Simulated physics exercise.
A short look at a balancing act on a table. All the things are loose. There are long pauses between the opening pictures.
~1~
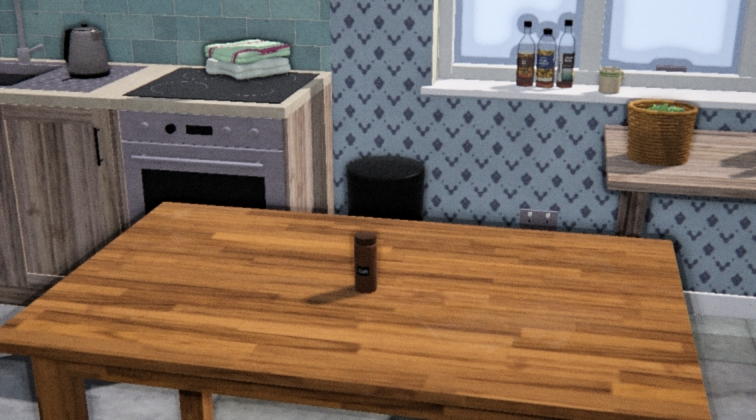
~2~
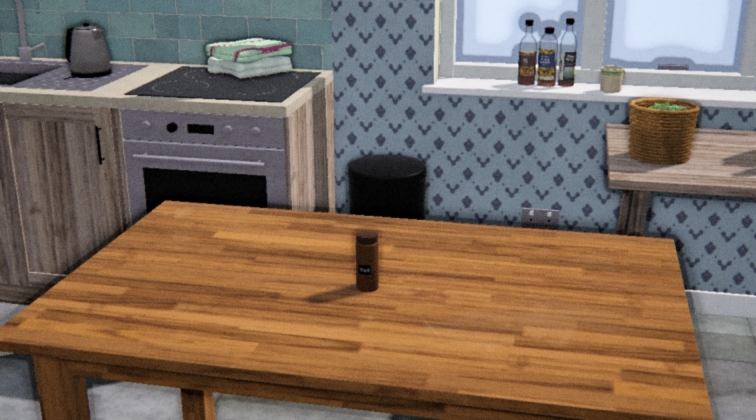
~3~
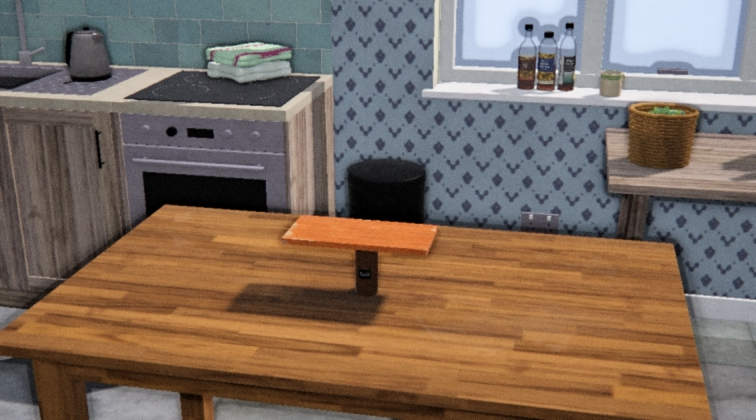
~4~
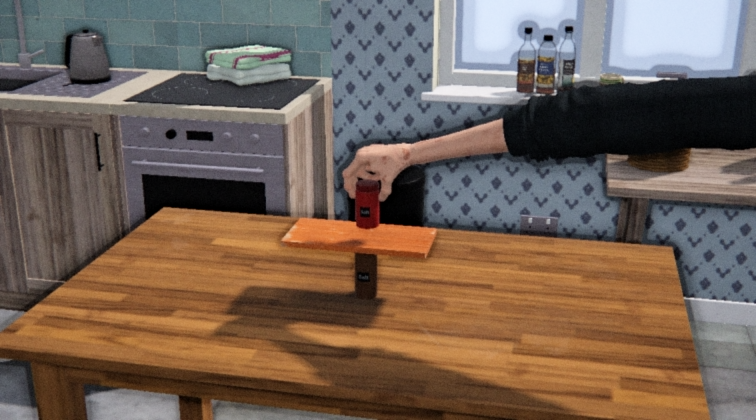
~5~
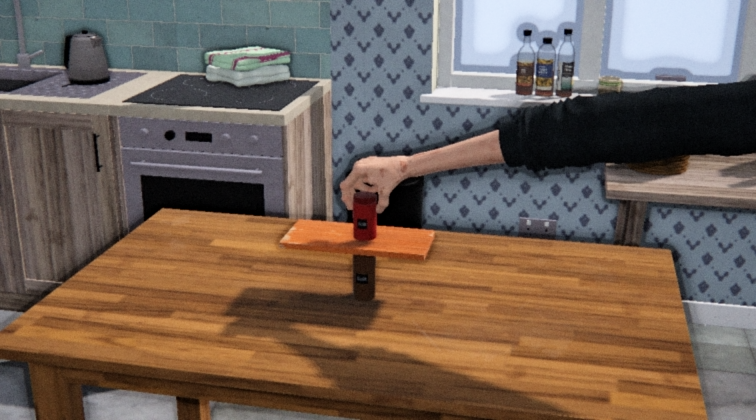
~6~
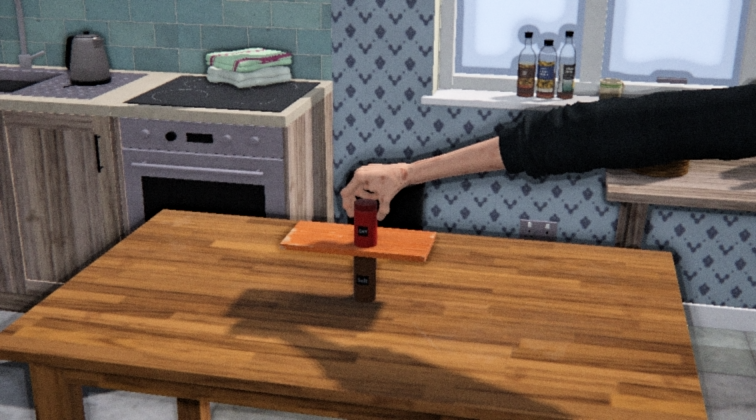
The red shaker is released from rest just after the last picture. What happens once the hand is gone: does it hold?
As it turns out, it stays up.
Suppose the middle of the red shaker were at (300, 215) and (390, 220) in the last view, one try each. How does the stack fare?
In the first case it loses its balance; in the second case it holds.
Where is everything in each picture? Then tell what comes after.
In the first picture, the last thing is not in view yet; brown shaker (366, 262).
In the second picture, the last thing is not in view yet; brown shaker (367, 261).
In the third picture, the last thing is not in view yet; brown shaker (367, 265).
The fourth picture shows still above its spot; red shaker (367, 204); brown shaker (366, 268).
The fifth picture shows still above its spot; red shaker (365, 216); brown shaker (364, 270).
The sixth picture shows set down, still held; red shaker (366, 223); brown shaker (365, 271).
Then, 0.20 s past the last view, nothing moves.
Then, 0.50 s past the last view, red shaker resting near (366, 223).
Finally, all 3 still in place. Final places as the last picture's camera would see them, red shaker near (366, 223). The stack keeps its balance.
